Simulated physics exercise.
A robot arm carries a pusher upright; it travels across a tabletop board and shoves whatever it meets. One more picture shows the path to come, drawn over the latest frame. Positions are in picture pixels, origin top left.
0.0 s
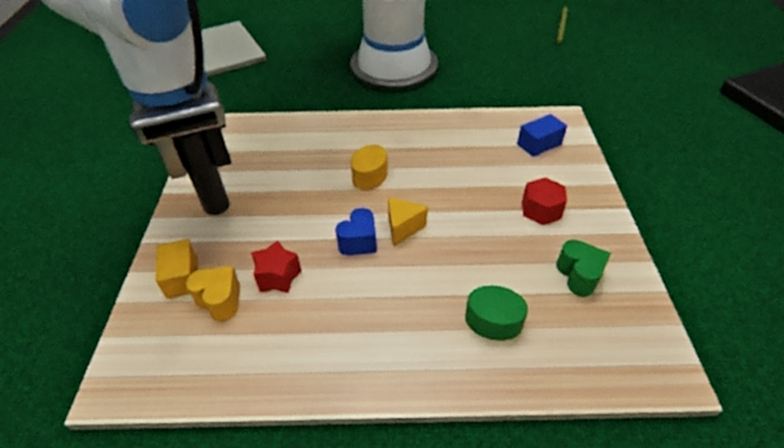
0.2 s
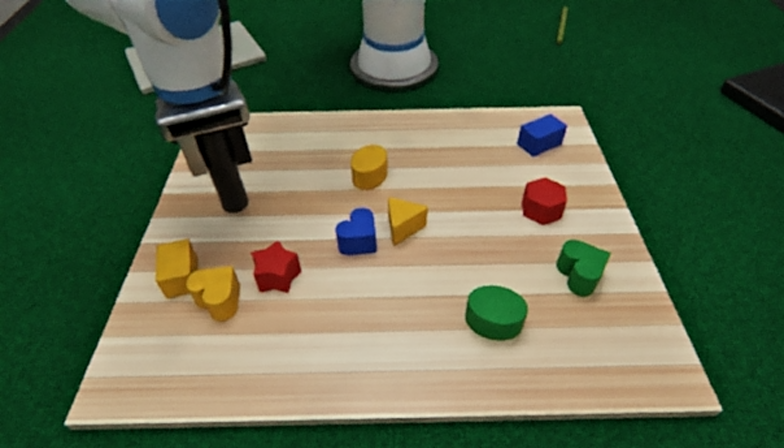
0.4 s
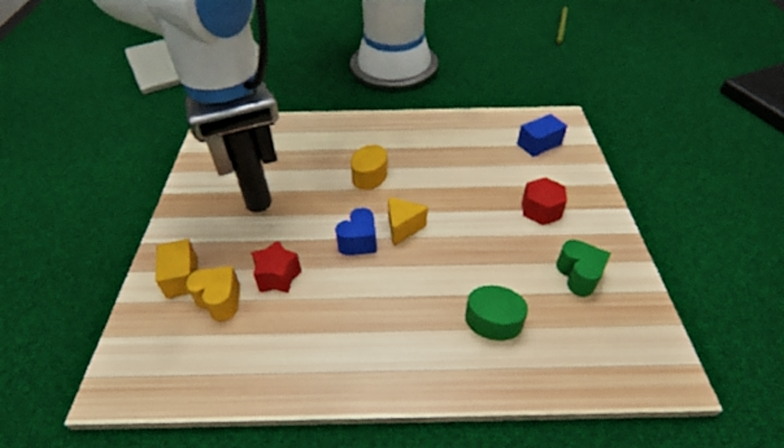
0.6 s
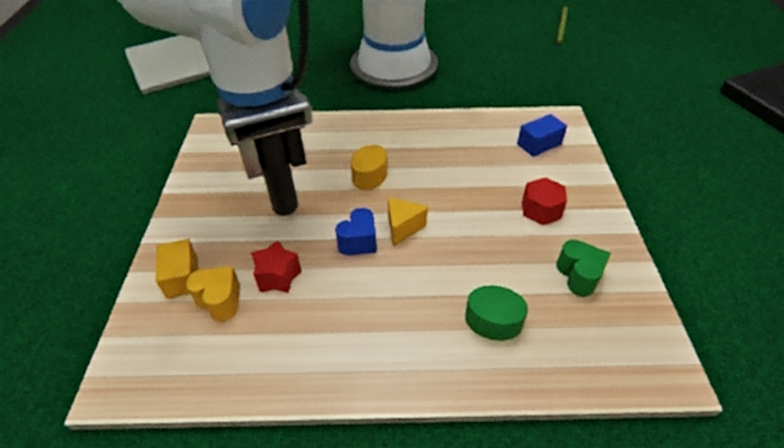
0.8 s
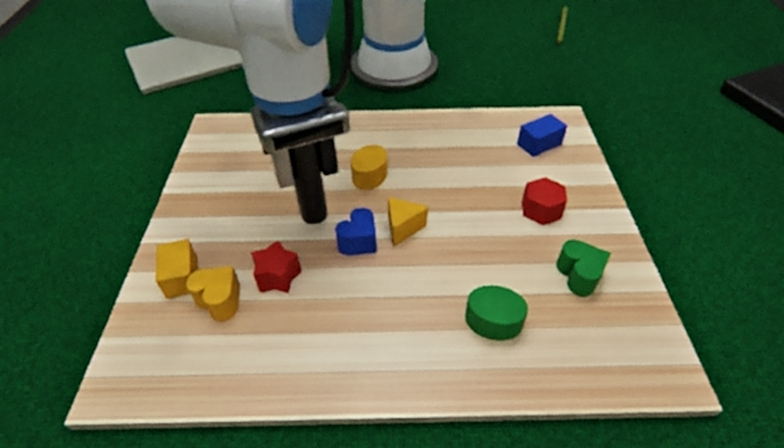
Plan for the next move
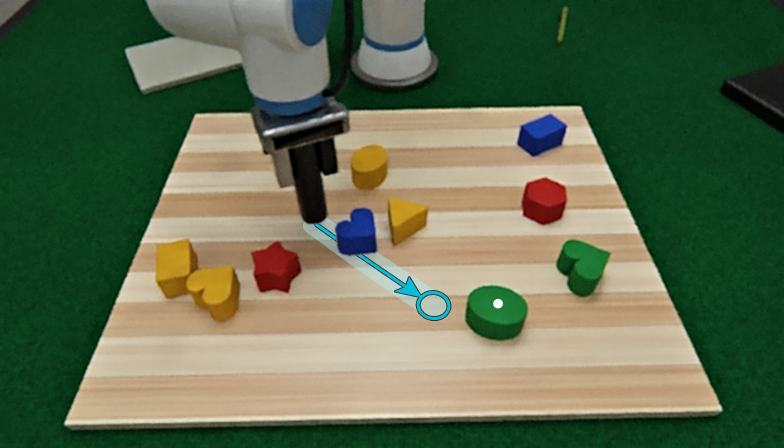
On a striped wooden board set on green cloth, a robot arm with a dark pusher moves right above the scattered red, blue, yellow and green blocks, drawing close to the blue heart while the blocks stay still.
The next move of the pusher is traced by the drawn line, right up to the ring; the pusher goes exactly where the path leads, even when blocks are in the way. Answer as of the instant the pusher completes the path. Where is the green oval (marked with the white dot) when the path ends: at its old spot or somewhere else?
Here's my answer: The green oval remains in position.
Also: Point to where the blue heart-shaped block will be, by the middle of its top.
Around pixel (413, 243).
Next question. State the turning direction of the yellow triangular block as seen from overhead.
Prediction: Counterclockwise.
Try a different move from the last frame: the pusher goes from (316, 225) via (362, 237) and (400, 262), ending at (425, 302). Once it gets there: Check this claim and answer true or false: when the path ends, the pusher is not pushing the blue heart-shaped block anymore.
That statement is not accurate.
The line goes from (316, 225) directly to (434, 305); the dot is on the green oval.
The first path, step by step. One third of the way, pusher (351, 240); blue heart-shaped block (378, 232), turned 40° anticlockwise.
Two thirds of the way, pusher (390, 267); blue heart-shaped block (411, 242), turned 85° anticlockwise; yellow triangular block (410, 211), turned 35° anticlockwise.
At the end, pusher (434, 296); blue heart-shaped block (413, 243), turned 95° anticlockwise; yellow triangular block (410, 211), turned 35° anticlockwise; green oval unmoved.
